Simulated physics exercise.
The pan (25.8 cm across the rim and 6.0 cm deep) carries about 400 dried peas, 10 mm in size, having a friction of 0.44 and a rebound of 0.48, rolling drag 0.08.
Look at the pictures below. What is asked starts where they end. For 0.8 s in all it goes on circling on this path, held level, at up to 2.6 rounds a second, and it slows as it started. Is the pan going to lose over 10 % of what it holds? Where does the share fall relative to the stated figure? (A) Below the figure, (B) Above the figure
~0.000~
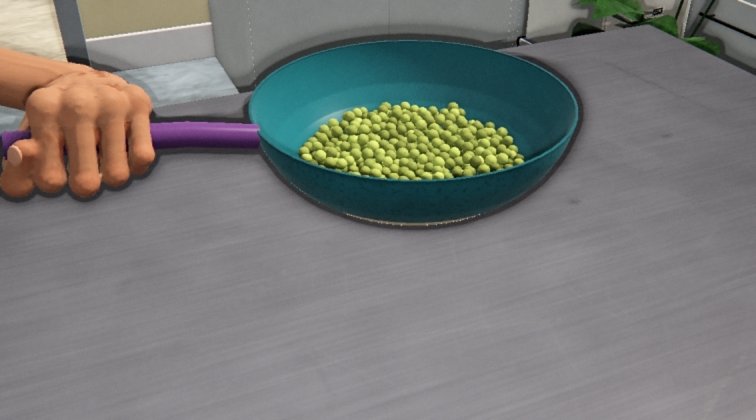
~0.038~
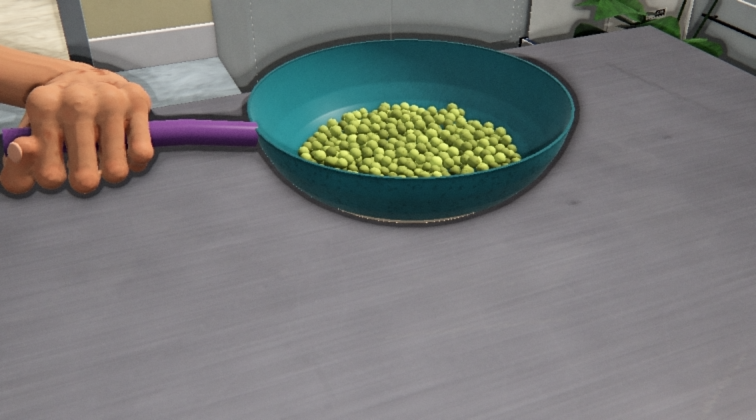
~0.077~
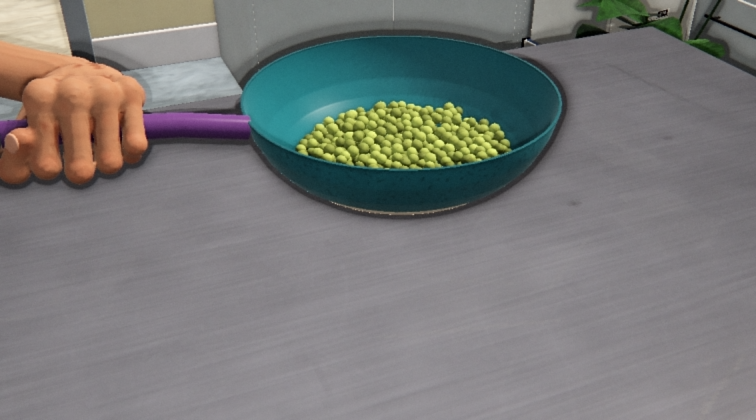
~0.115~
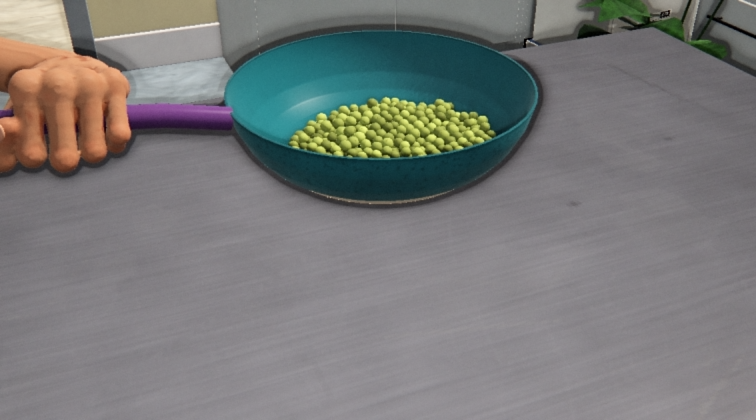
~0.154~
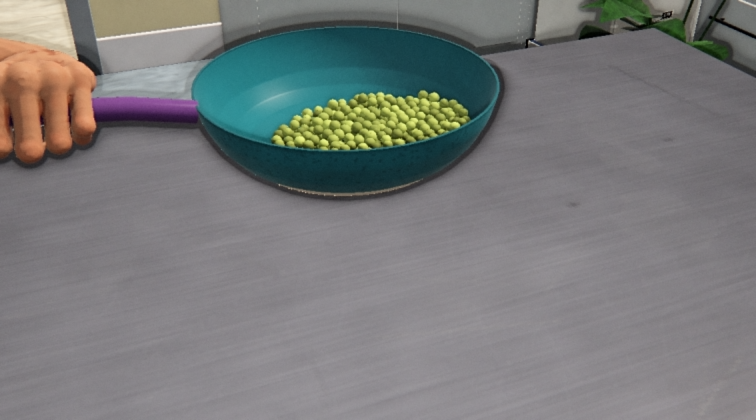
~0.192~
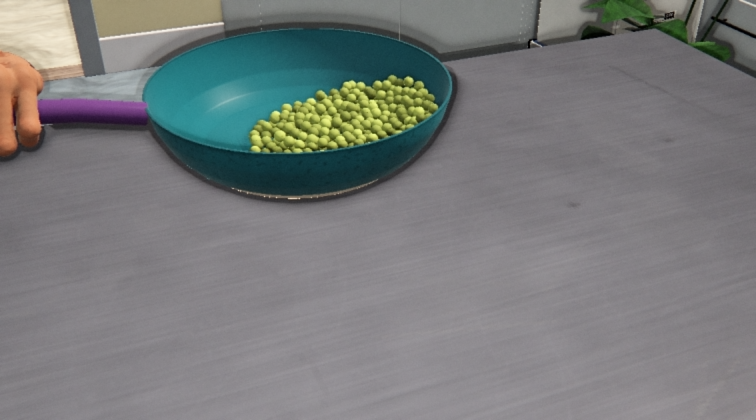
Option B: Above the figure.
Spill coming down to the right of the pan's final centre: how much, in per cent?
Roughly 60 percent of it.
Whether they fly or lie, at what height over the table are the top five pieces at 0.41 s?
About 20 cm.
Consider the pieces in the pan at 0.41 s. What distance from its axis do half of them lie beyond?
About 10.5 centimetres.
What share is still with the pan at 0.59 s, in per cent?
Roughly 35 %.
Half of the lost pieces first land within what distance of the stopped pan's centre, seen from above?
38 cm, roughly.
Then, at 0.41 s, pan 70 %, in the air 30 %; middle of the pieces not yet landed near (233, 175).
After 0.59 s, fallen in front of where it stops 15 %, pan 35 %, fallen left of where it stops 10 %, in the air 40 %; middle of the pieces not yet landed near (460, 195).
Then, at 0.76 s, fallen in front of where it stops 30 %, pan 30 %, fallen left of where it stops 10 %, fallen right of where it stops 20 %, in the air 10 %; middle of the pieces not yet landed near (258, 99).
After 0.92 s, fallen in front of where it stops 30 %, pan 30 %, fallen behind where it stops 10 %, fallen left of where it stops 15 %, fallen right of where it stops 20 %; middle of the pieces not yet landed near (173, 181).
In the end, at 2.8 s, fallen in front of where it stops 30 %, pan 30 %, fallen behind where it stops 10 %, fallen left of where it stops 15 %, fallen right of where it stops 20 %.
